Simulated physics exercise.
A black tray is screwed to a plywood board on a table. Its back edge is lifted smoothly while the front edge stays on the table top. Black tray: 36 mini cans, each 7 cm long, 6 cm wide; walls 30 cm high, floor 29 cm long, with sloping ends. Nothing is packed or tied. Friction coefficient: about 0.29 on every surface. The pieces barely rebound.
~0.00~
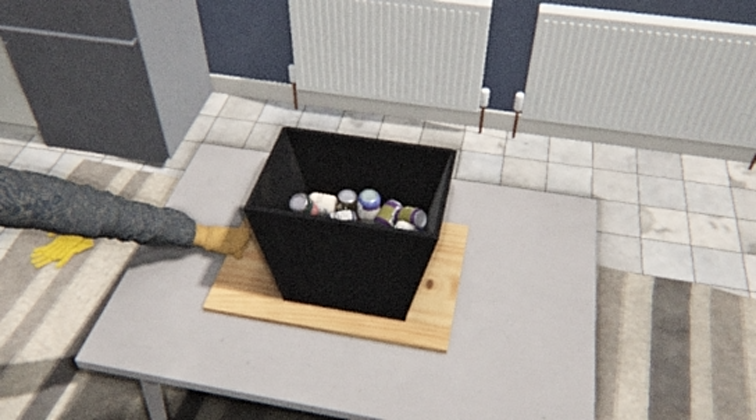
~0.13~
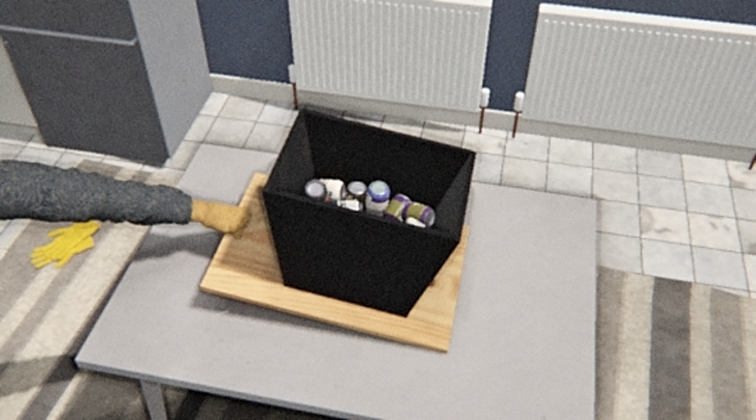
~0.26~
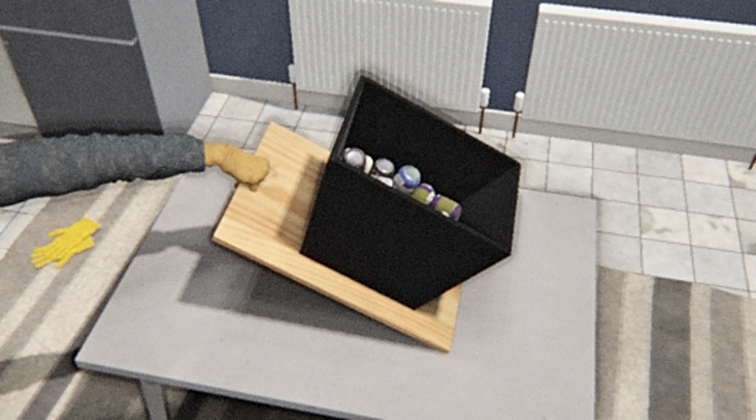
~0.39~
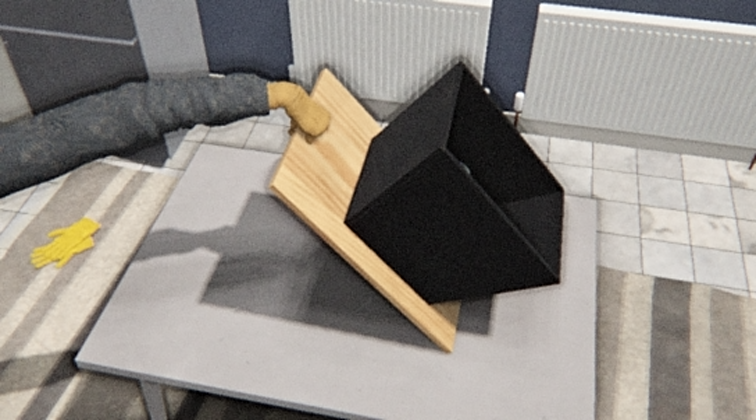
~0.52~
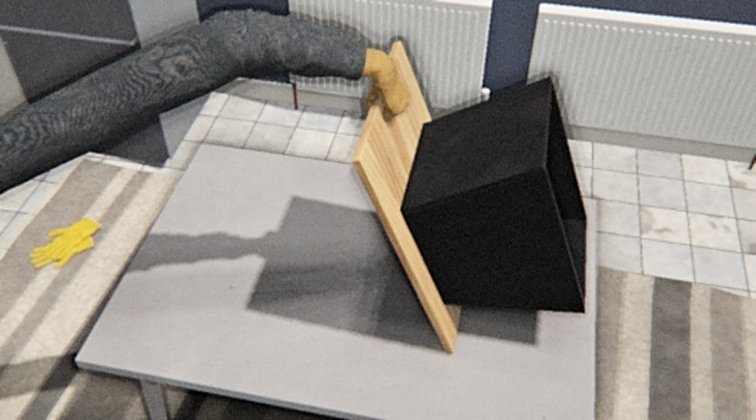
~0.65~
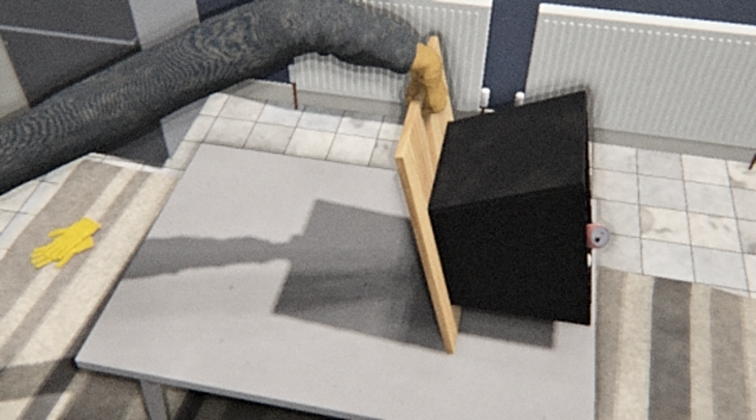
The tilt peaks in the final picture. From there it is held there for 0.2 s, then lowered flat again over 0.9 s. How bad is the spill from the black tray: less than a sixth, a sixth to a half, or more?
It sheds from a sixth to a half of them.
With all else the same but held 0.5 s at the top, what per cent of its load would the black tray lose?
Then black tray 40 per cent.
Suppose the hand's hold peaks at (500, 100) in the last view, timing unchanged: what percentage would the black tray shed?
In that case black tray 80 per cent.
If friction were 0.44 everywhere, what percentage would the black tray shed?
Then black tray 30 per cent.
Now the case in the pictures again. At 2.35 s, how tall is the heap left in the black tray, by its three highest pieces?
Some 14 cm.
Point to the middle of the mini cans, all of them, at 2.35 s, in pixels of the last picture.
Around (400, 254).
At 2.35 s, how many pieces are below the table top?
About 12.
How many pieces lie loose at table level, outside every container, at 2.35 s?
Some 0 pieces.
After 0.92 s, tilt 76°; 10 of 36 out of the black tray.
After 1.26 s, tilt 44°; 13 of 36 out of the black tray.
After 1.74 s, tilt 0°; 13 of 36 out of the black tray.
When it is over (at 2.35 s), 13 of 36 out of the black tray. Asked share, 13 of 36, 36 per cent.
